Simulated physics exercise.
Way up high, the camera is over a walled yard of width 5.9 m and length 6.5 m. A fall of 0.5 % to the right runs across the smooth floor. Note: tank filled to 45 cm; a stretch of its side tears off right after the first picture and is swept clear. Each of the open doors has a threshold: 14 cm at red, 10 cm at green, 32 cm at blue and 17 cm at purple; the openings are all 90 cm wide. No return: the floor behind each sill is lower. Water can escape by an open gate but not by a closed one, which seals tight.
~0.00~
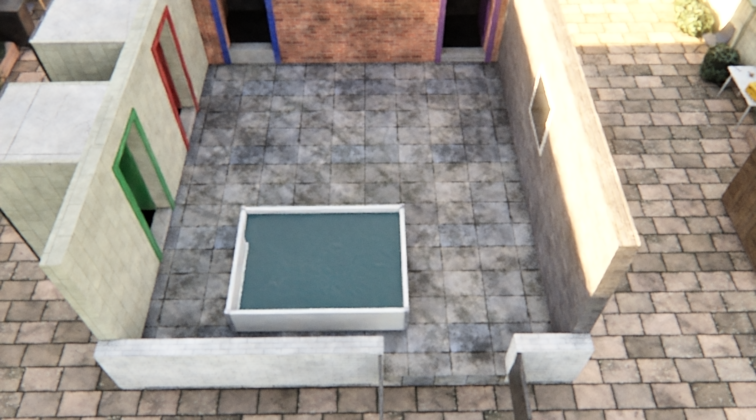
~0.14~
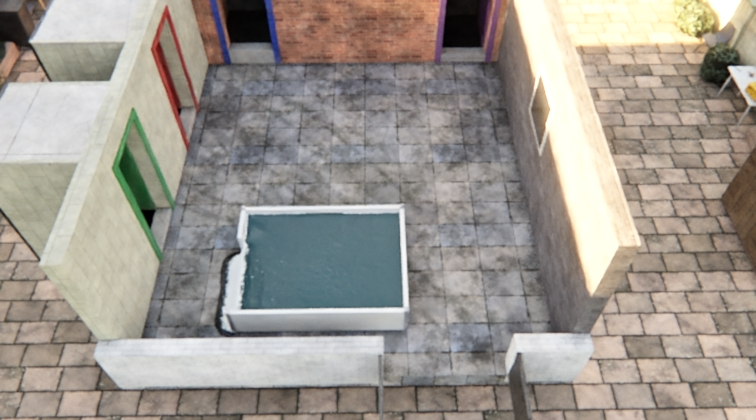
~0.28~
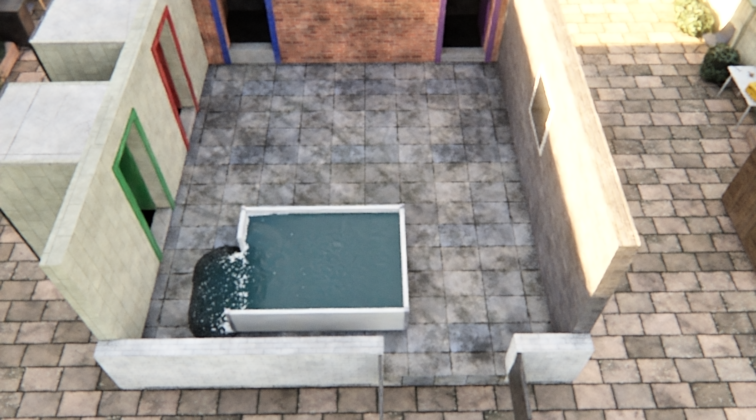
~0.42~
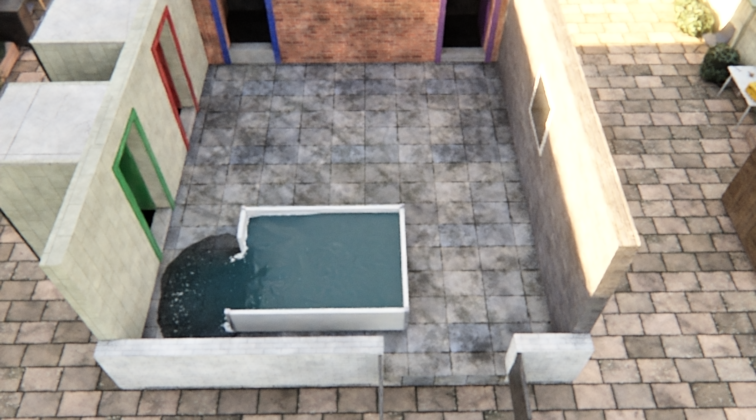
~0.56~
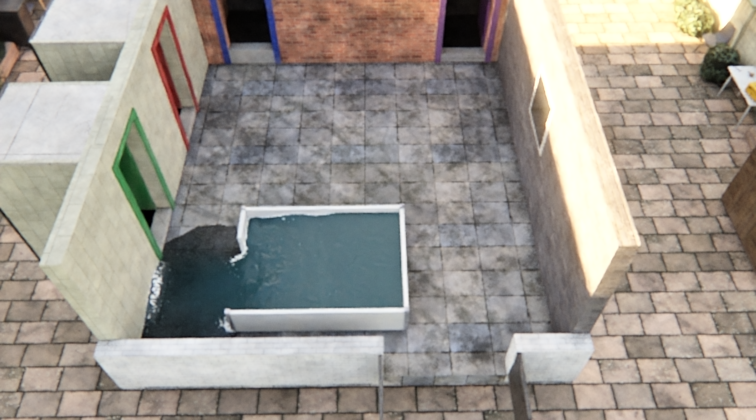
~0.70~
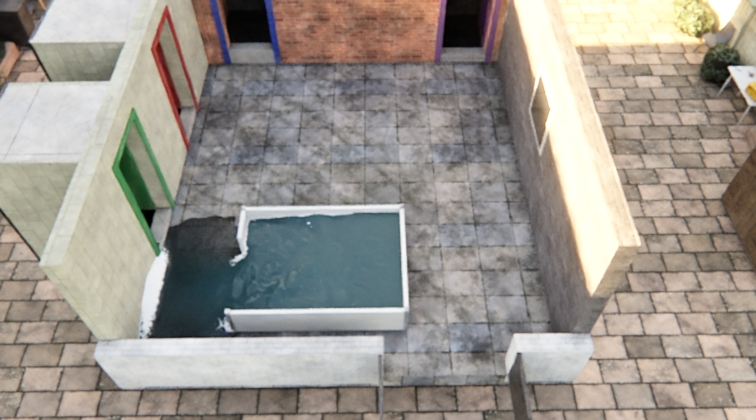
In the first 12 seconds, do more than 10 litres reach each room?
At the end, red door: Below the cap; green door: Above the cap; blue door: Below the cap; purple door: Below the cap.
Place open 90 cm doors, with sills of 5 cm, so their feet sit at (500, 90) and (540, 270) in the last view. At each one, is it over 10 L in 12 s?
Door 1: Limit broken; door 2: Limit not reached.
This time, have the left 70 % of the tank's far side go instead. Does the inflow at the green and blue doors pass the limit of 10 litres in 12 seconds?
Well, against that limit, at green it's within bounds, and at blue it's within bounds.
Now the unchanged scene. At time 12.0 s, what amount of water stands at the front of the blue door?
Looks like about 4.5 cm at that spot.
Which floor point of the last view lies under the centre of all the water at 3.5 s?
About (267, 267).
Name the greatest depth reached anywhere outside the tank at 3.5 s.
Up to near 25 cm.
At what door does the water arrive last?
It's the purple door.
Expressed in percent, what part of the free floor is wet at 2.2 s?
Some 20 per cent of it.
After 1.4 s water covers 10 % of the floor and is deepest (42 cm) near (136, 362); red door not reached, green door 14 cm at the sill, 2 L in, blue door not reached, purple door not reached.
After 2.2 s water covers 20 % of the floor and is deepest (34 cm) near (136, 362); red door 2 cm at the sill, 0 L in, green door 16 cm at the sill, 10 L in, blue door not reached, purple door not reached.
After 3.5 s water covers 40 % of the floor and is deepest (25 cm) near (136, 362); red door 4 cm at the sill, 0 L in, green door 14 cm at the sill, 29 L in, blue door not reached, purple door not reached.
After 7.0 s water covers 70 % of the floor and is deepest (12 cm) near (162, 362); red door 3 cm at the sill, 0 L in, green door 9 cm at the sill, 39 L in, blue door 9 cm at the sill, 0 L in, purple door 3 cm at the sill, 0 L in.
After 12.0 s water covers 90 % of the floor and is deepest (8 cm) near (497, 91); red door 3 cm at the sill, 0 L in, green door 5 cm at the sill, 39 L in, blue door 5 cm at the sill, 0 L in, purple door 8 cm at the sill, 0 L in.
